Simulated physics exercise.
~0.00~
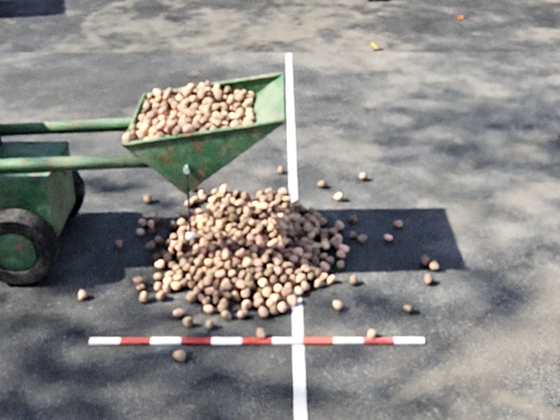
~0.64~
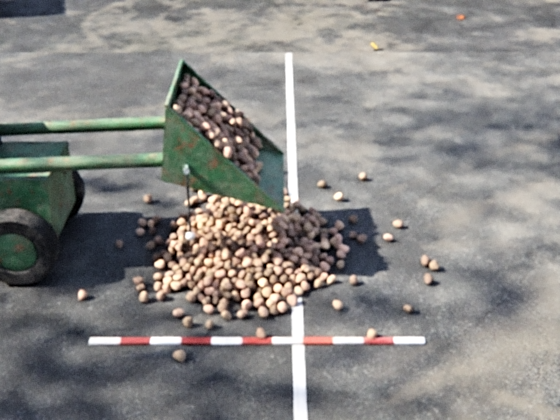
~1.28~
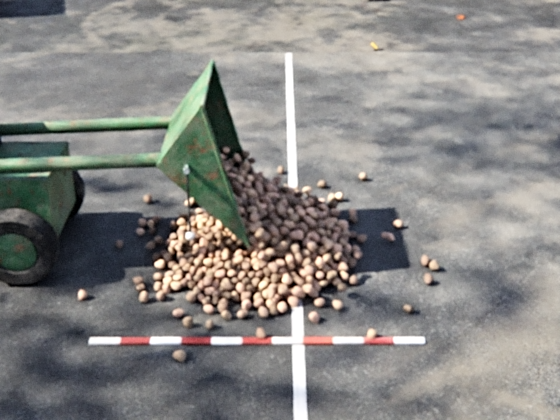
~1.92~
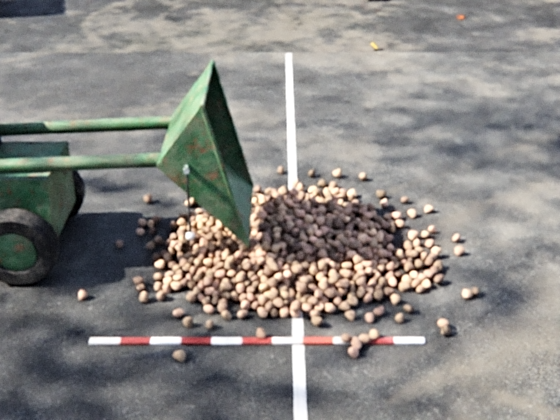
On sunlit asphalt, a green loader's bucket tipping rightward and pouring out rounded stones, the widening pile spreading across a white line.
